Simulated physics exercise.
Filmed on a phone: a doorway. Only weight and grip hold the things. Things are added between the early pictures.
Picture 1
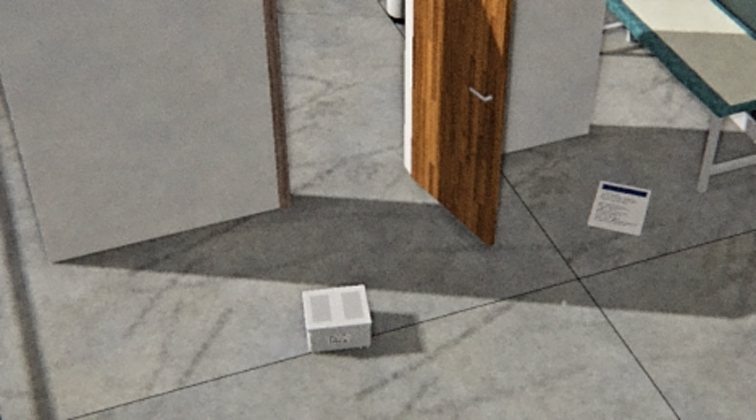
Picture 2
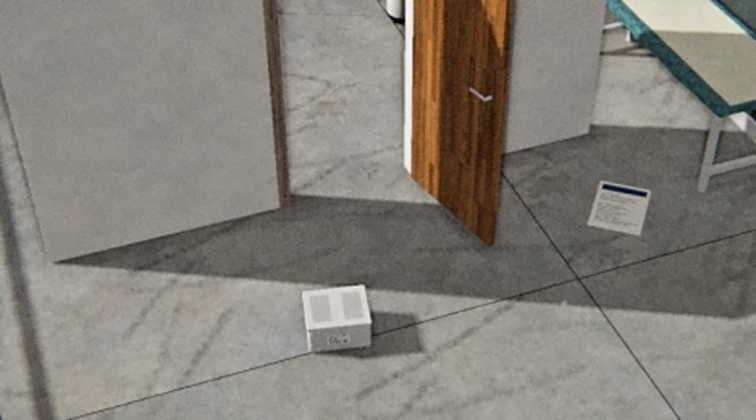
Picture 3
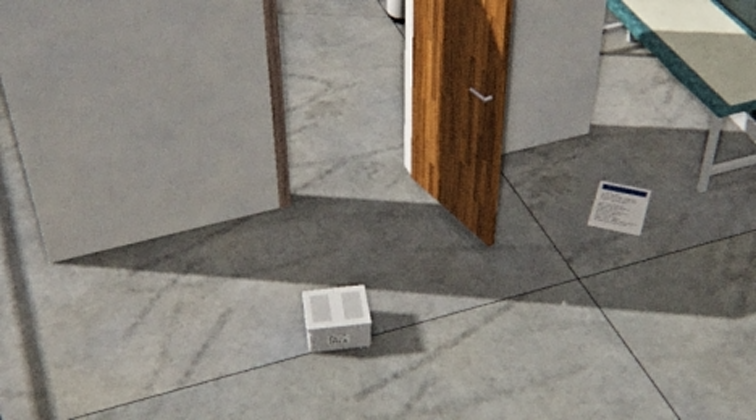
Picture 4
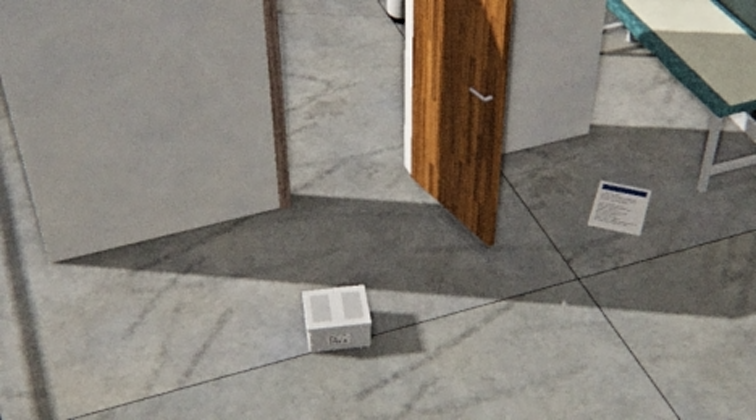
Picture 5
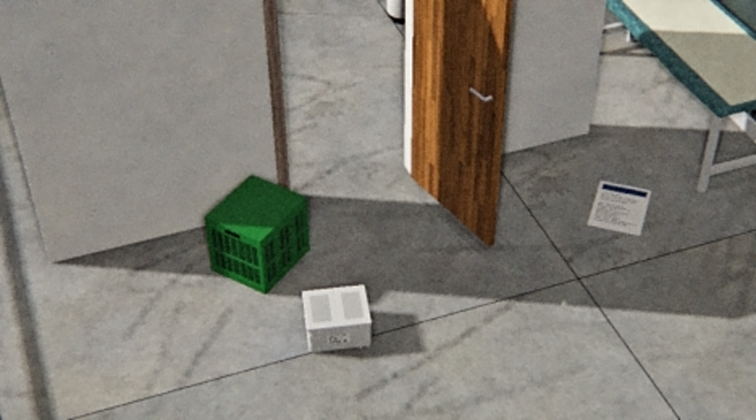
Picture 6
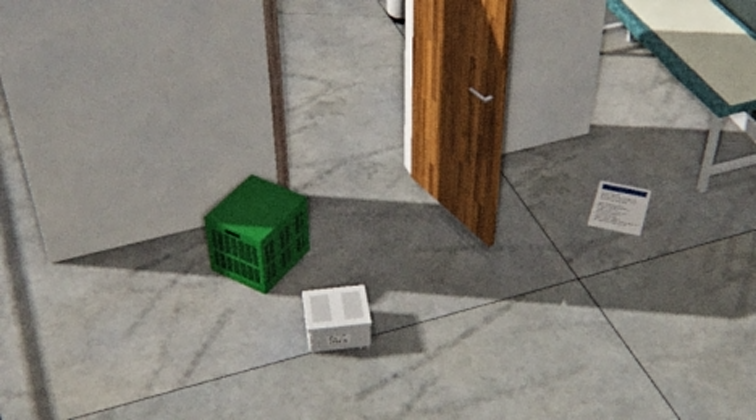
The footage shows a wide-open wooden door standing still beside grey panels, with a small white box on the floor in front. A green container then appears to the left of the box, and nothing else visibly moves.
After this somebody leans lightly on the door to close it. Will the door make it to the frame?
It reaches the frame.
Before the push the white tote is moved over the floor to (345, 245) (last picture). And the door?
Then it jams.
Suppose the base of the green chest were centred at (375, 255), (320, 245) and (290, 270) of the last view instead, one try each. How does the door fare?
First, it stops short; second, it is blocked; third, it shuts.
Then, 0.70 s past the last view, door 81° open.
Then, 1.20 s past the last view, door 50° open.
Then, 1.70 s past the last view, door 18° open.
Finally, door 0° open; both still in place. Final places as the last picture's camera would see them, green chest near (258, 234).
